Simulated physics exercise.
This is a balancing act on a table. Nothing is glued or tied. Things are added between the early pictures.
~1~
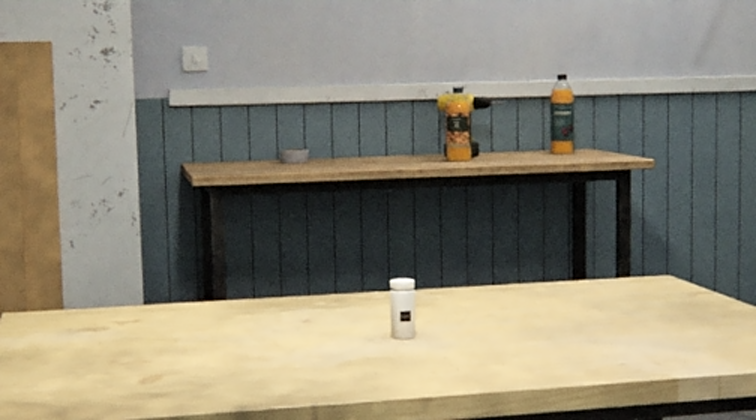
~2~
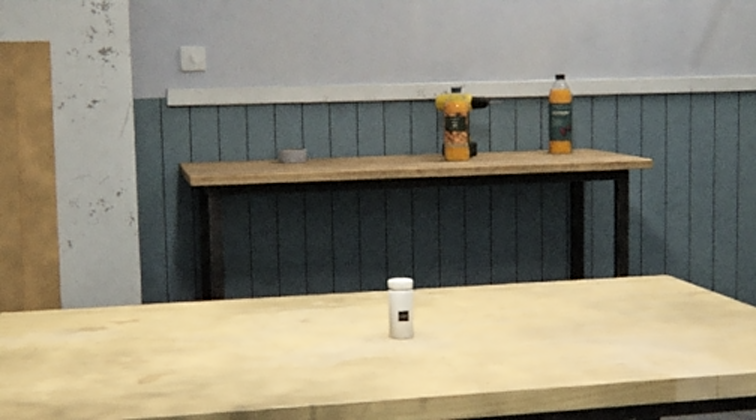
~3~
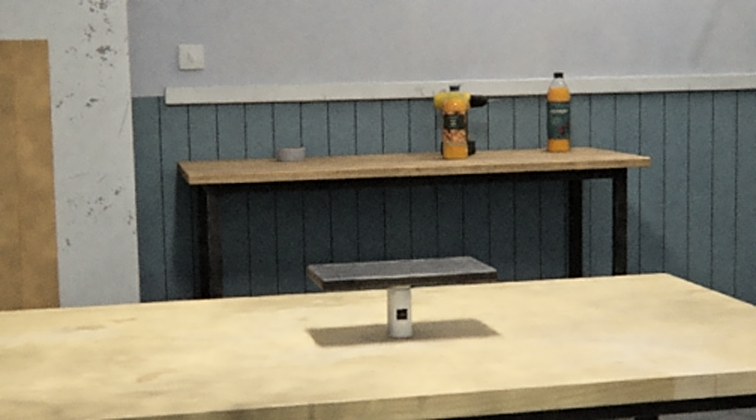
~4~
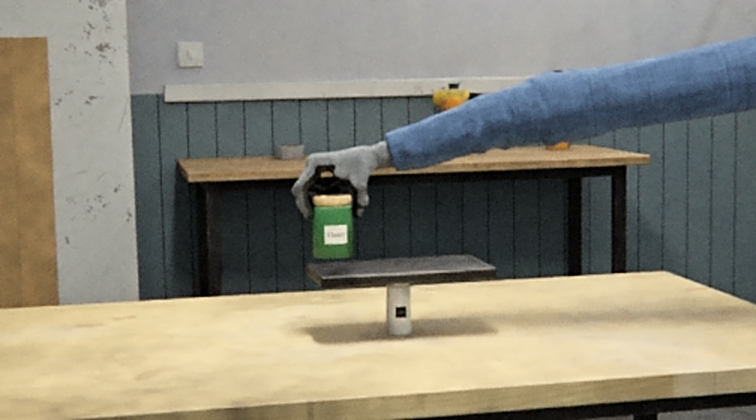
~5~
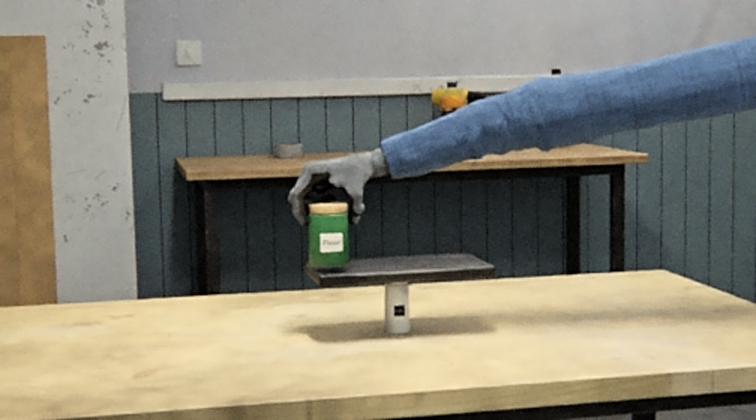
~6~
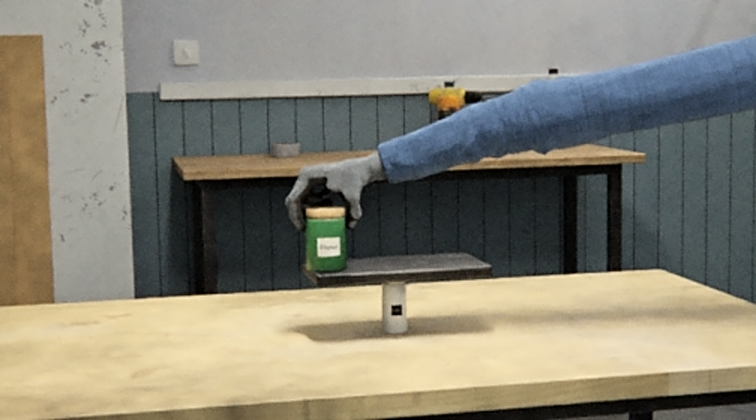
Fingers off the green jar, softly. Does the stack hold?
As it turns out, it comes apart.
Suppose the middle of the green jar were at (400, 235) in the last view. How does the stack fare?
Then it stays up.
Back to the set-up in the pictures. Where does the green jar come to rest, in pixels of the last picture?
Near (271, 314).
Then, 0.40 s later than the last frame, green jar now fallen; black lid tilted by 56°.
Then, 0.70 s later than the last frame, black lid now fallen; white shaker on its side.
When it is over, fallen, black lid and green jar; lying over in the stack, white shaker. End places, in pixels of the last picture, green jar near (271, 314). The stack gives way.
